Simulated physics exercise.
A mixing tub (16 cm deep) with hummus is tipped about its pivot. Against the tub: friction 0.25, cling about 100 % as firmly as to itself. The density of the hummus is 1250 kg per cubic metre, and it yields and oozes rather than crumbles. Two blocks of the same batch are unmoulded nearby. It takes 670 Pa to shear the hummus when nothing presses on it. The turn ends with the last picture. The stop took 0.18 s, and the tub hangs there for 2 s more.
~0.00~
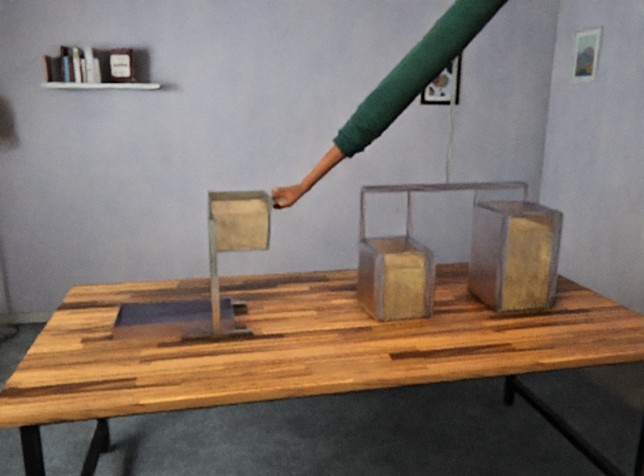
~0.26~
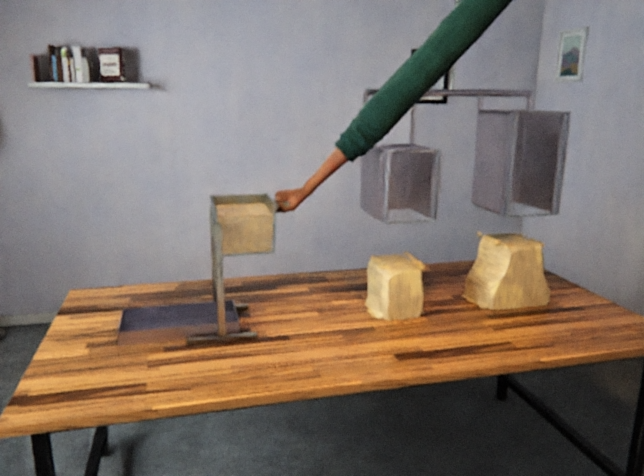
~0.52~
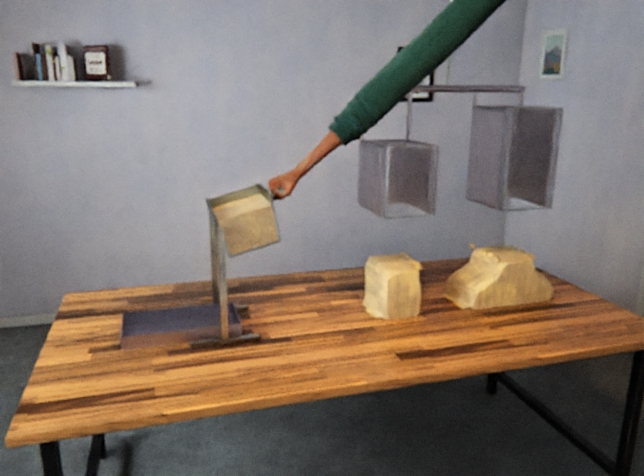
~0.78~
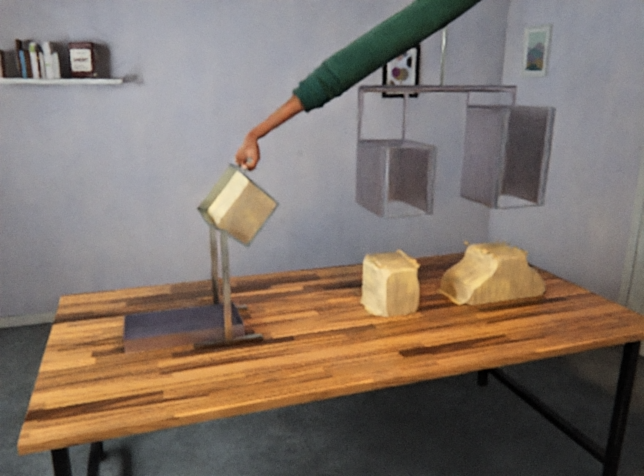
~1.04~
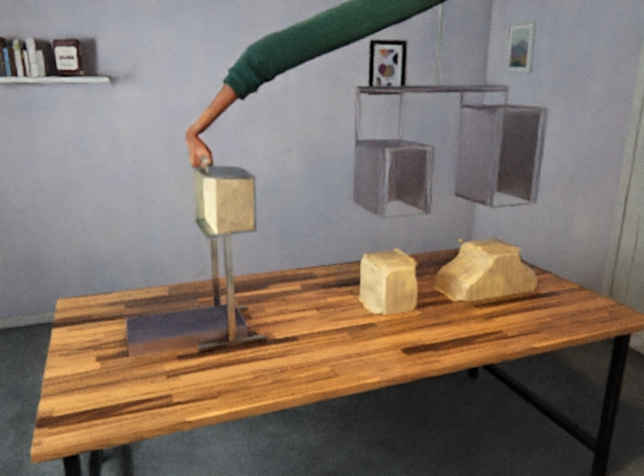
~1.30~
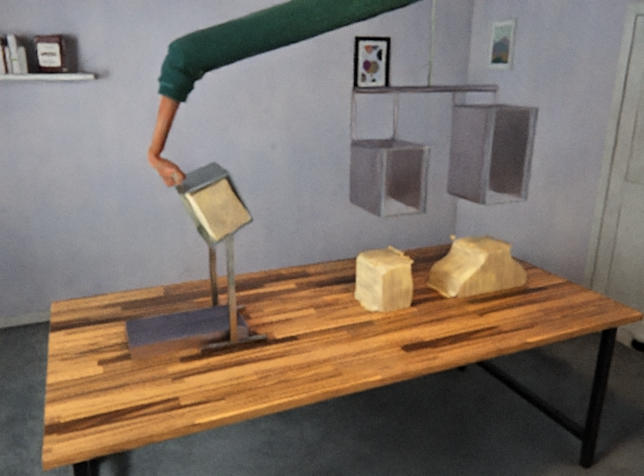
A green-sleeved arm reaches in from the upper right to a small square tub of beige paste on a metal stand, at the left of a striped wooden table in a grey-walled room, seen from slightly above. Two open grey boxes on a frame rise off two beige blocks at right, and the right block slumps lower and wider. The hand then turns the tub over leftward, the paste staying inside, while the view shifts gradually around the table.
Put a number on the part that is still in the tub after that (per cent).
It comes to some 0 %.
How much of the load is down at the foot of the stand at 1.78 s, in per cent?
Near 25 %.
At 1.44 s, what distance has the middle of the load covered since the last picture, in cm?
Roughly 5 cm.
After 1.44 s, the tub is at 113 degrees and holds 89 %.
After 1.61 s, the tub is at 113 degrees and holds 30 %.
After 1.78 s, the tub is at 113 degrees and holds 0 %.
After 1.95 s, the tub is at 113 degrees and holds 0 %.
After 3.30 s, at the end, the tub is at 113 degrees and holds 0 %.
